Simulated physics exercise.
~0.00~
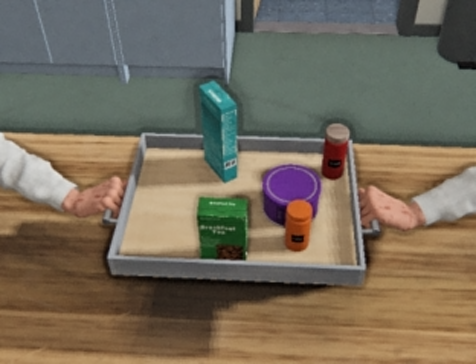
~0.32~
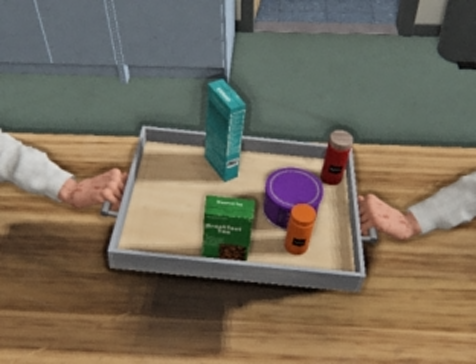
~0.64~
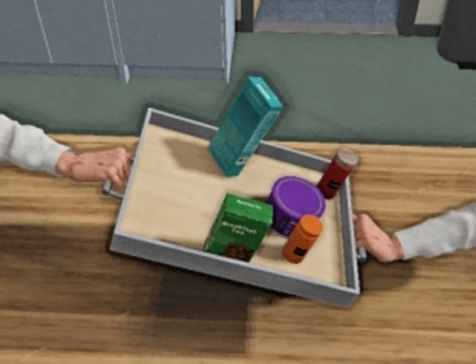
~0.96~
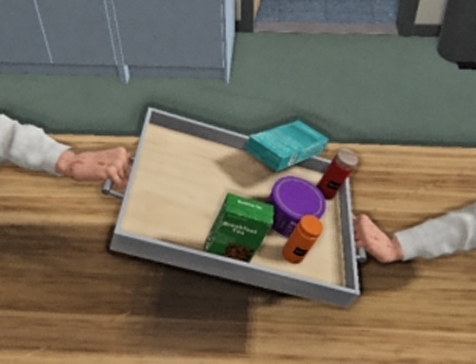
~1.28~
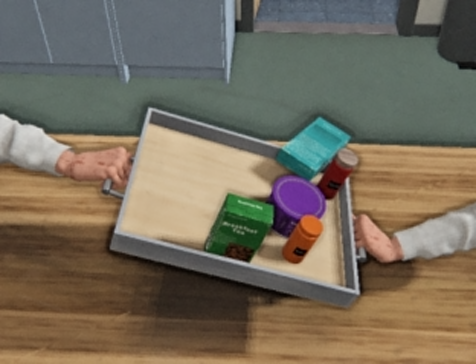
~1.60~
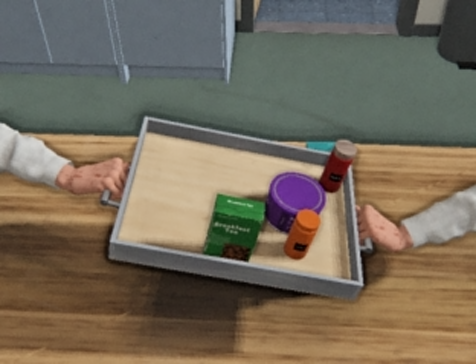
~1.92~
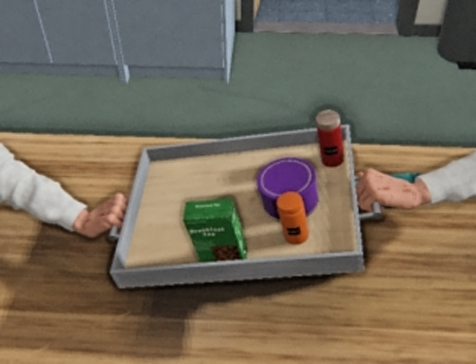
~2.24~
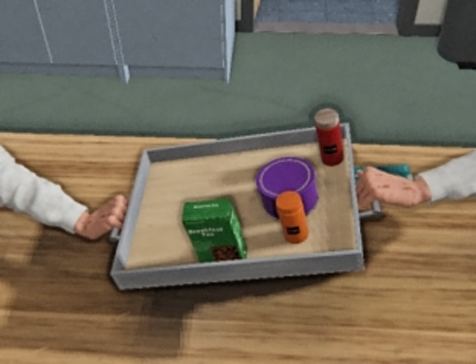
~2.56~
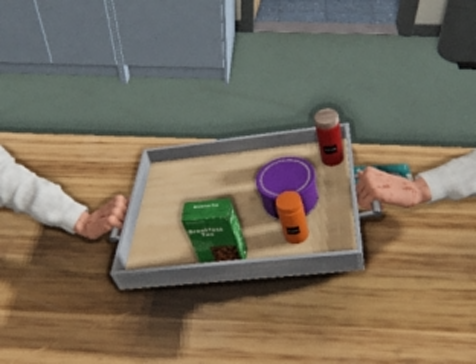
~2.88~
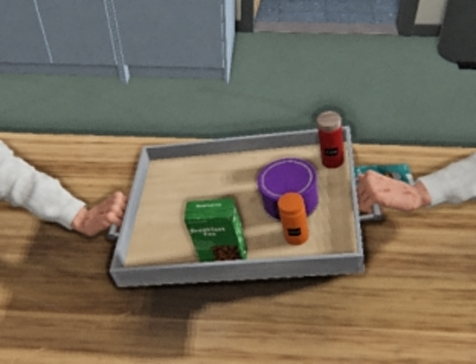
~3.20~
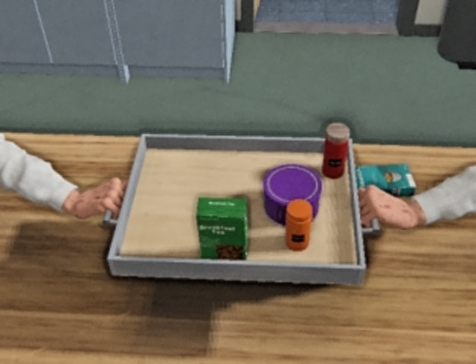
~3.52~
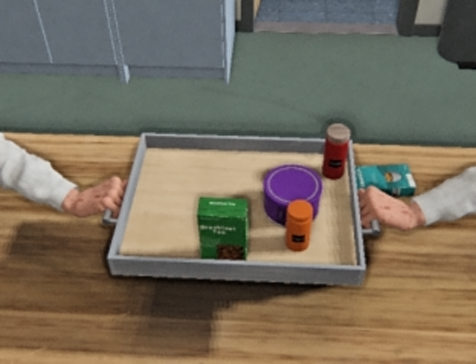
Two hands hold a grey-rimmed serving tray by its ends above a wooden counter, seen from above and in front, with grey cabinets and a green floor behind. On it stand a tall turquoise packet at the back, a green packet in front, and a purple tub, an orange shaker and a red shaker towards the right. The tray tilts down to the right, and the turquoise packet topples, slides to the right and goes over the back rim. The tray then tips the other way, left side low, while the turquoise packet lies beyond the right end, partly behind a hand. Finally the tray levels, the other four items still standing on it and the turquoise packet resting on the counter.
